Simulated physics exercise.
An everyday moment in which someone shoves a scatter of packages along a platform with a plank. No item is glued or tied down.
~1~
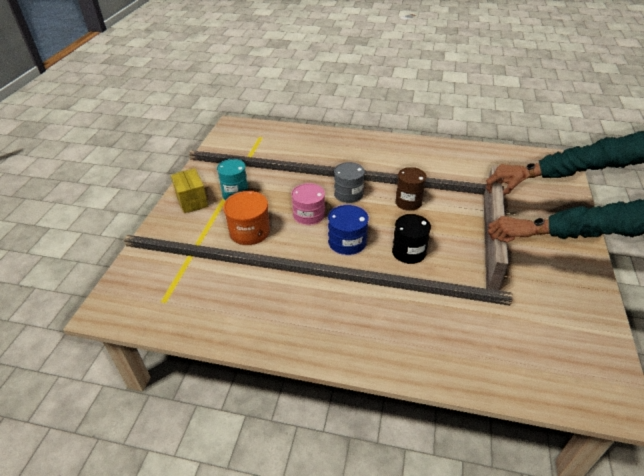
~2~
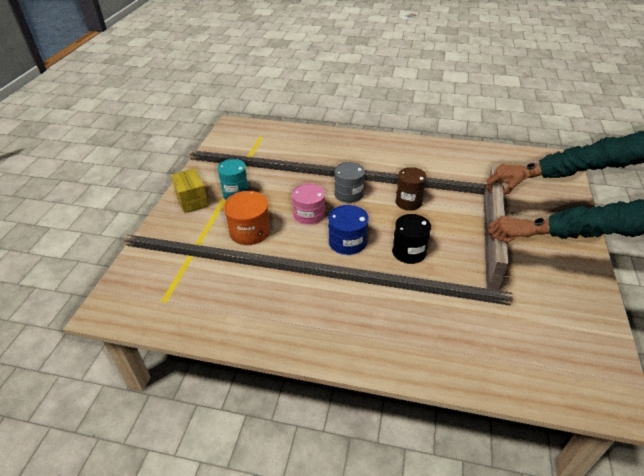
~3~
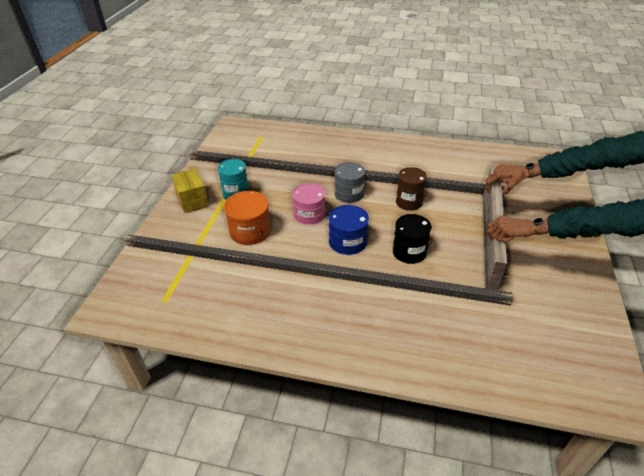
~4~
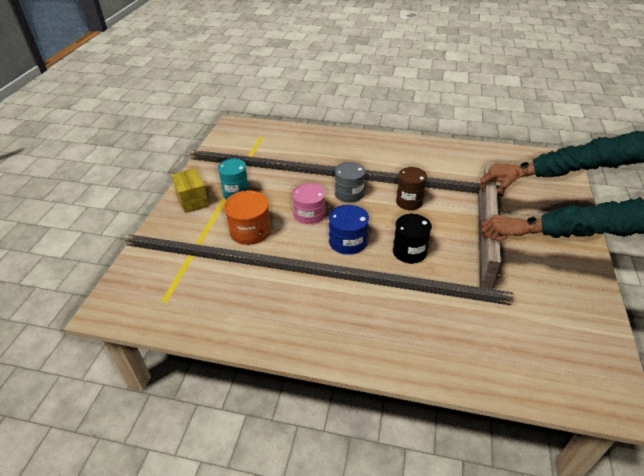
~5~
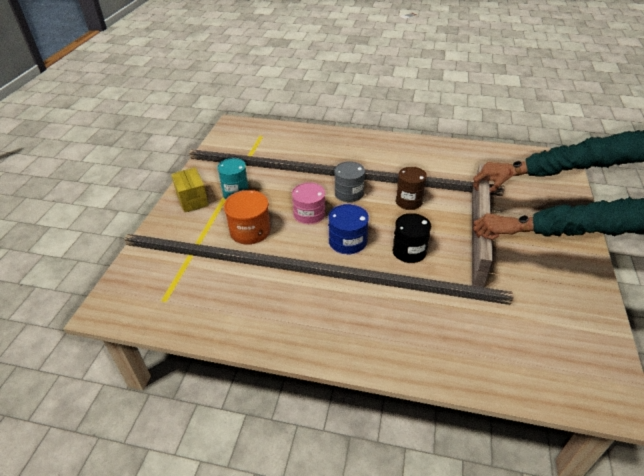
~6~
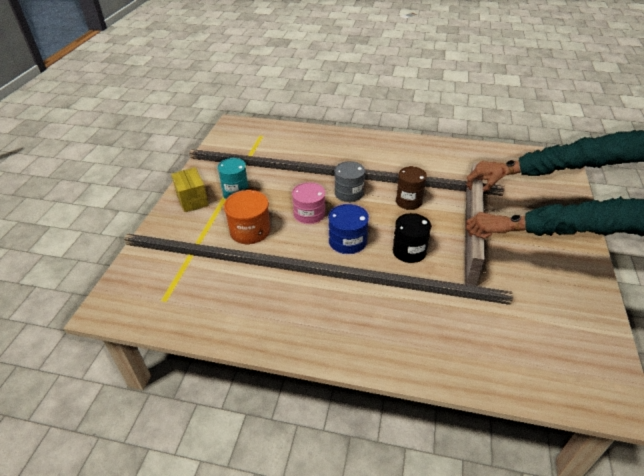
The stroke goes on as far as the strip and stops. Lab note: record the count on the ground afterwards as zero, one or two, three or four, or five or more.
Count on ground: One or two.
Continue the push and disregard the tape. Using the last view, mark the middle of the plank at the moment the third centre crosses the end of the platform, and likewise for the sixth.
Near (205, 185) and (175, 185).
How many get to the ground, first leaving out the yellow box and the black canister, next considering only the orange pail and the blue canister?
Result: 0, then 0.
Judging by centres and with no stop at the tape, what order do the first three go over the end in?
First comes the yellow box, next the turquoise canister, and after that the blue canister.
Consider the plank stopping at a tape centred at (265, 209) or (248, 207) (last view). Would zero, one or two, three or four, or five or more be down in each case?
The falls would be zero; none.
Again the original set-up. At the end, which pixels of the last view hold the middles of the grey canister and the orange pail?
You'll find the first one at (202, 158) and the second at (167, 218).
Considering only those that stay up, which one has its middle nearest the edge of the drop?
It's the turquoise canister.
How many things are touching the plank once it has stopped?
Result: 3 in all.
A little later, none off yet; yellow box at rest near (190, 190); turquoise canister at rest near (234, 180); orange pail at rest near (248, 217).
Next, none off yet; yellow box at rest near (190, 190); turquoise canister at rest near (234, 180); orange pail shifted about its own width near (207, 213).
When it is over, the number that fall off is one or two; down, yellow box.
